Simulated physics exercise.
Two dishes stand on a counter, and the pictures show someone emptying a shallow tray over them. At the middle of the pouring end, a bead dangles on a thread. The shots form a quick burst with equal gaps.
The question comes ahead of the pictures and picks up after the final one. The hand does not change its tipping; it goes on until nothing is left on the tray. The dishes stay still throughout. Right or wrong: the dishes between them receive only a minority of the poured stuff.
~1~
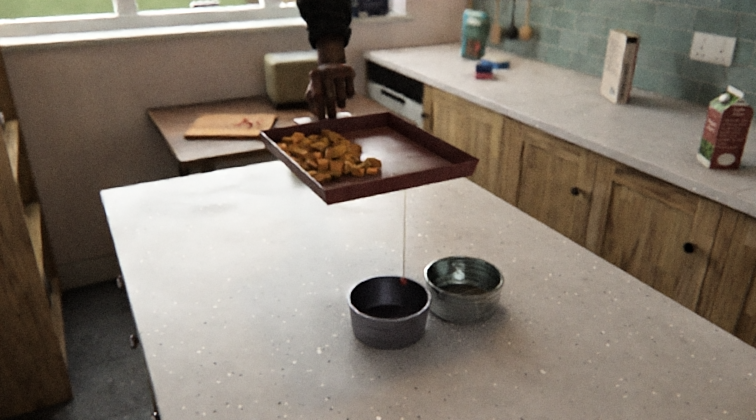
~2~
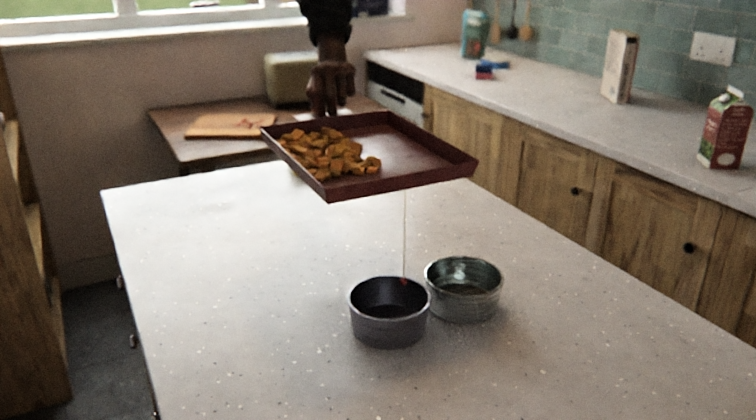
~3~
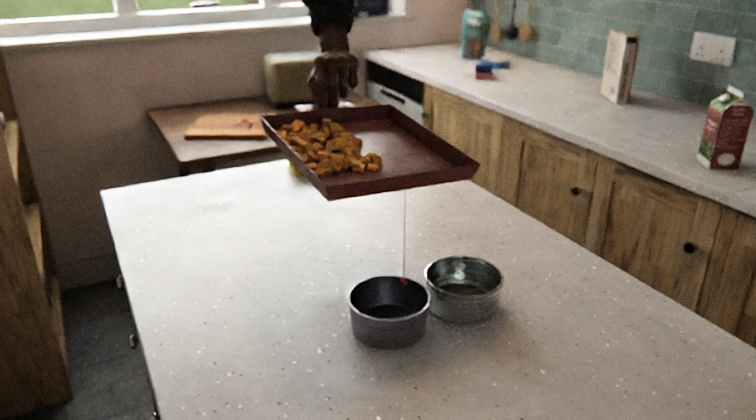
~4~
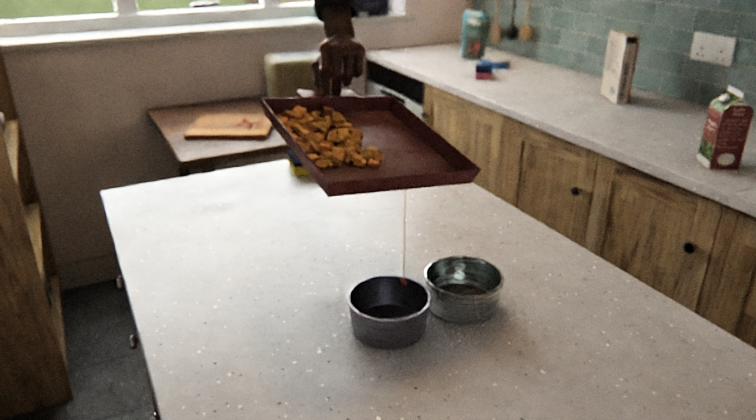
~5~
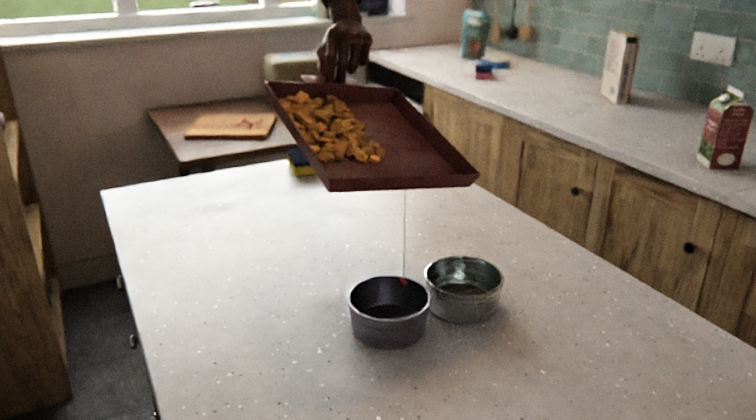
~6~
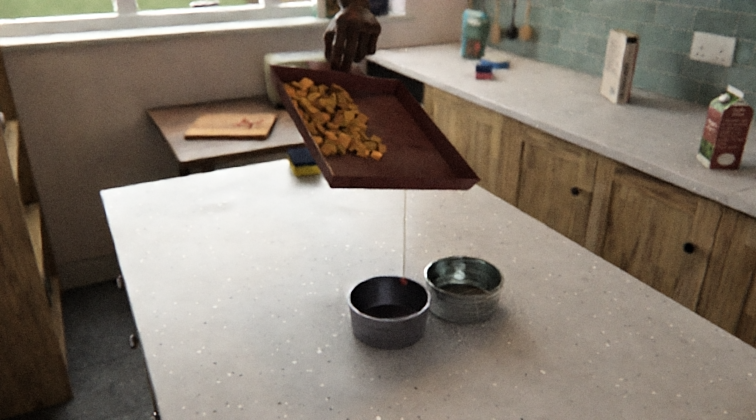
Wrong, they get over half.
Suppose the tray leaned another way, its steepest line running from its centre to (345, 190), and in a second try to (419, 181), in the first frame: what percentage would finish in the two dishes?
About 10 and 40 per cent.
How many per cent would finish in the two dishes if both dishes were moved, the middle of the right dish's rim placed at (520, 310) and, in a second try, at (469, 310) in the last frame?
About 0 and 10 per cent respectively.
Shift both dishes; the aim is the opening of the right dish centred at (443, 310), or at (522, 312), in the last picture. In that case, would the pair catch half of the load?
Short of half, then Short of half.
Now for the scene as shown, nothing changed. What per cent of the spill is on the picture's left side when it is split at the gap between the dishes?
Estimate: Near 0 per cent.
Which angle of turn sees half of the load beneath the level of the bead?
About 90°.
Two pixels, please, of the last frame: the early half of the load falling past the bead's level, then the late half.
First close to (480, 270), next close to (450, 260).
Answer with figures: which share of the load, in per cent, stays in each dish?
About: Left dish 0, right dish 90 per cent.
Shortly afterwards, tray tipped steeply; the bulk on the tray; a little in the air.
Next, tray tipped past a quarter turn; a little on the tray; near two thirds in the right dish; a little outside both; a little in the air.
Some moments later, tray tipped past a quarter turn; the bulk in the right dish; a little outside both.
In the end, tray tipped past a quarter turn; none at all in the left dish; the bulk in the right dish; a little outside both.
